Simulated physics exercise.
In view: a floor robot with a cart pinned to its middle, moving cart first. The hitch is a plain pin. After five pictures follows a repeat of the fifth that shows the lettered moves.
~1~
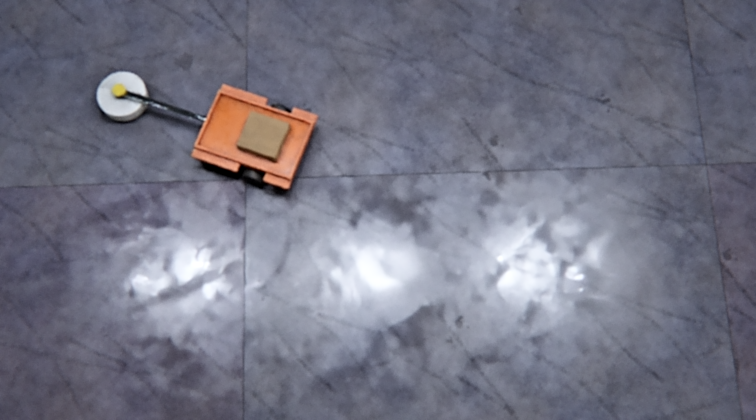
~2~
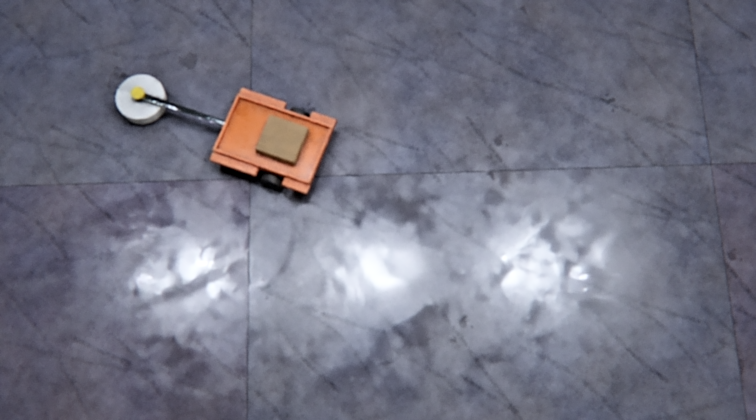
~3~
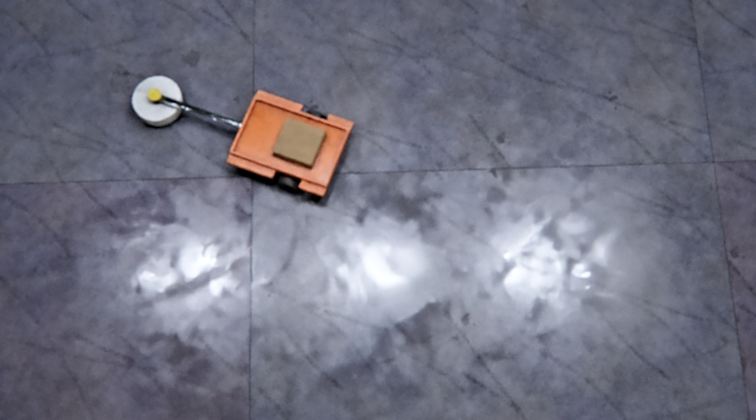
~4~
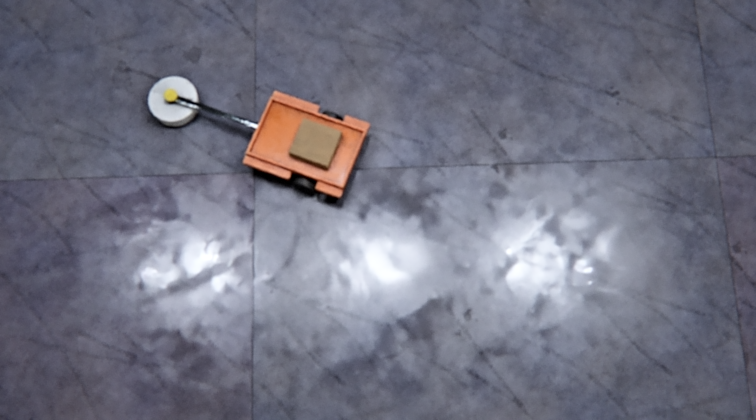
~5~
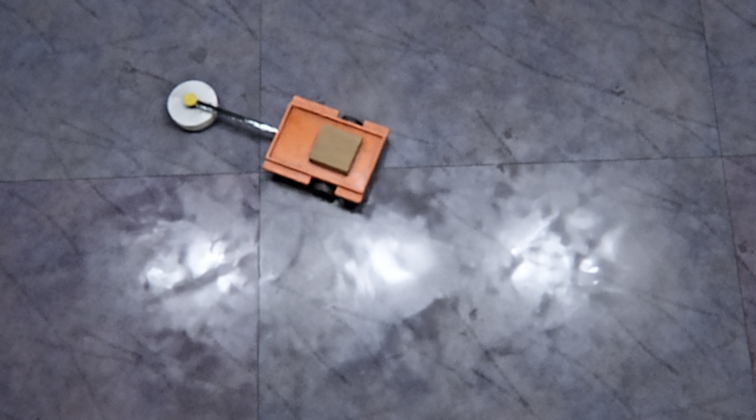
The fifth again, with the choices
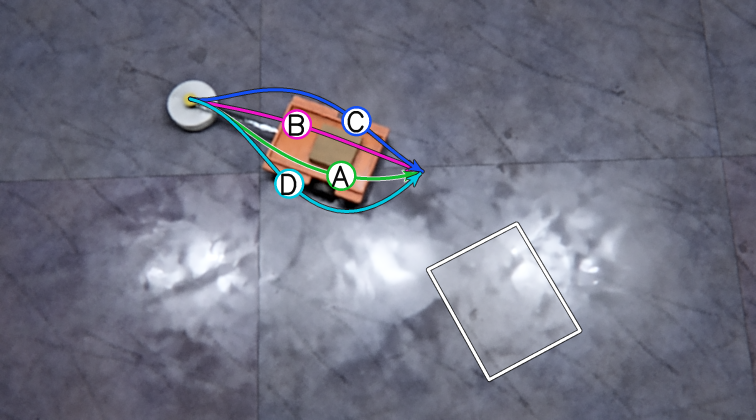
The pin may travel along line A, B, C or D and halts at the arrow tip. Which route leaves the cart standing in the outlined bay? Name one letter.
It should follow C.
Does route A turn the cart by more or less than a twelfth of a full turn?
It turns less than that.
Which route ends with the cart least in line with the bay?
Route D.
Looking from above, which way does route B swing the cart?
It turns clockwise.
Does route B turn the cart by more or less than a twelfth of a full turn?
Less than that.
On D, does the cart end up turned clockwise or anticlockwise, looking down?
Anticlockwise.
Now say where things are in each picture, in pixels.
The first picture shows orange cart (255, 135); robot (122, 95).
The second picture shows robot (141, 98); orange cart (273, 139).
The third picture shows robot (157, 100); orange cart (290, 142).
The fourth picture shows robot (173, 100); orange cart (307, 143).
The fifth picture shows robot (193, 104); orange cart (326, 148).
On the marked copy, A from (190, 99) via (297, 161) to (416, 173); B from (190, 99) via (306, 127) to (419, 170); C from (190, 99) via (318, 98) to (422, 172); D from (190, 99) via (296, 190) to (420, 174); the bay at (503, 300).
Following C. Soon after the start, robot (281, 95), cart (392, 178).
Later, robot (362, 130), cart (455, 239).
In the end, robot (422, 176), cart (502, 301); the cart stands in the bay.
As for the rest, A leaves the cart at (574, 196), out of the bay; B leaves the cart at (550, 257), out of the bay; D leaves the cart at (572, 152), out of the bay.
